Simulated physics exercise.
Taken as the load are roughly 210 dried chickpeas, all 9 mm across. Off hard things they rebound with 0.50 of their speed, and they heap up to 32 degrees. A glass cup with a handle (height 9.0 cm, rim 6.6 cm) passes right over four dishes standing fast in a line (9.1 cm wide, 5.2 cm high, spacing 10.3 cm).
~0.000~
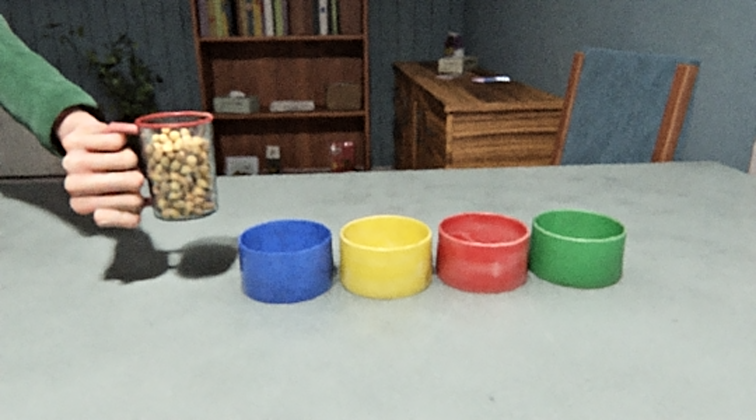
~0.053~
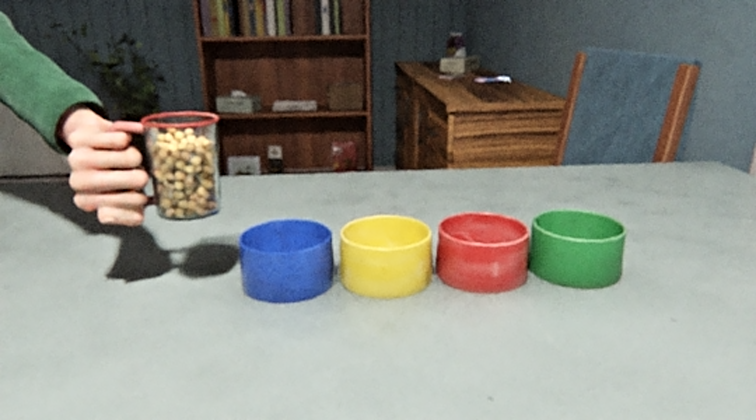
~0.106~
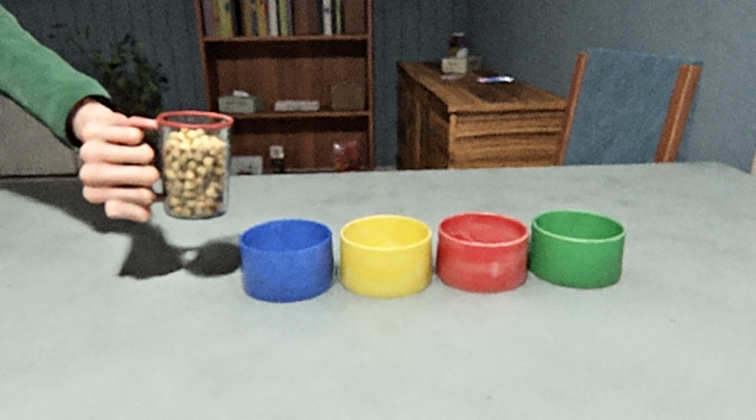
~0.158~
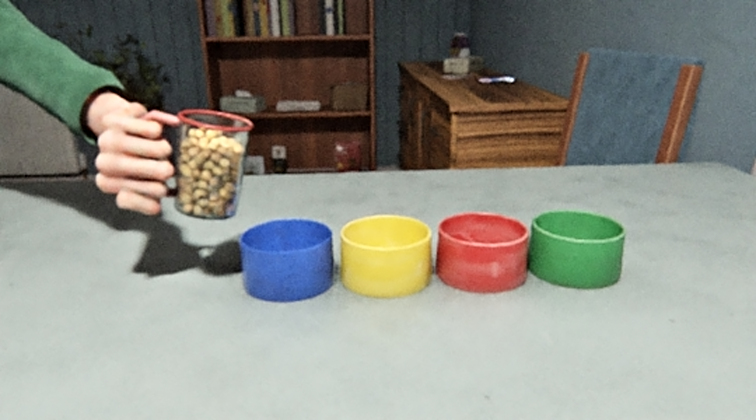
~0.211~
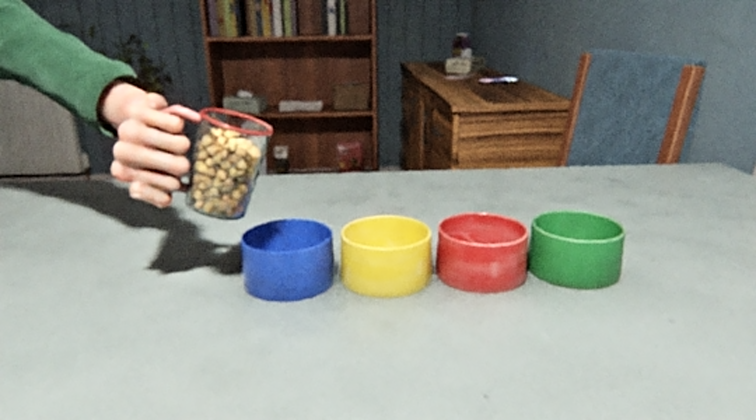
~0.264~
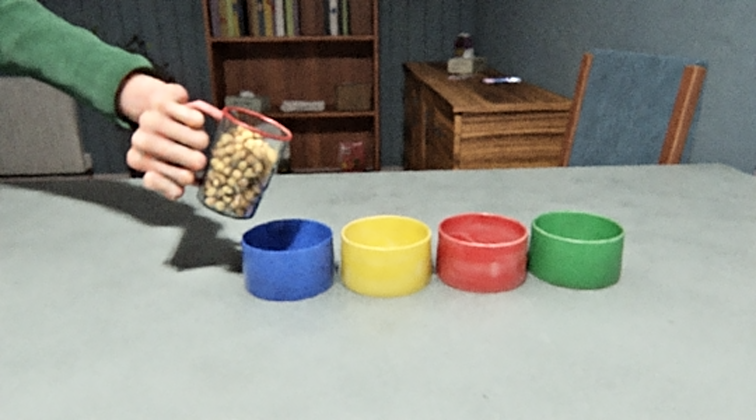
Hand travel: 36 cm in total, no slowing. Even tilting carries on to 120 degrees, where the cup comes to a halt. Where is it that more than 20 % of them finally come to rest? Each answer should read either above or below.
Red - above, blue - below, green - above, yellow - below, counter - below.
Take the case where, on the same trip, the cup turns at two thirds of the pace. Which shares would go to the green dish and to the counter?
Shares: Green dish 100, counter 0.
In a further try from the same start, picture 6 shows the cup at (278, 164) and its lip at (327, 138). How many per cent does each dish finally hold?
Red 0, blue 0, green 90, yellow 0.
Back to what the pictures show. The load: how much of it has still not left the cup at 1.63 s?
0 %.
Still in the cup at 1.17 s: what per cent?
40 per cent.
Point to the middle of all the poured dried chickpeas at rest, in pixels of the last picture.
About (547, 260).
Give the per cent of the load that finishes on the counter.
Roughly 15 per cent.
After 0.81 s, tilt 93 degrees; cup holds 100 %.
After 1.17 s, tilt 120 degrees; cup holds 40 %, red 45 %, green 5 %.
After 1.63 s, tilt 120 degrees; cup holds 0 %, red 40 %, green 45 %.
In the end, at 1.9 s, red 40 %, blue 0 %, green 45 %, yellow 0 %, counter 15 %.
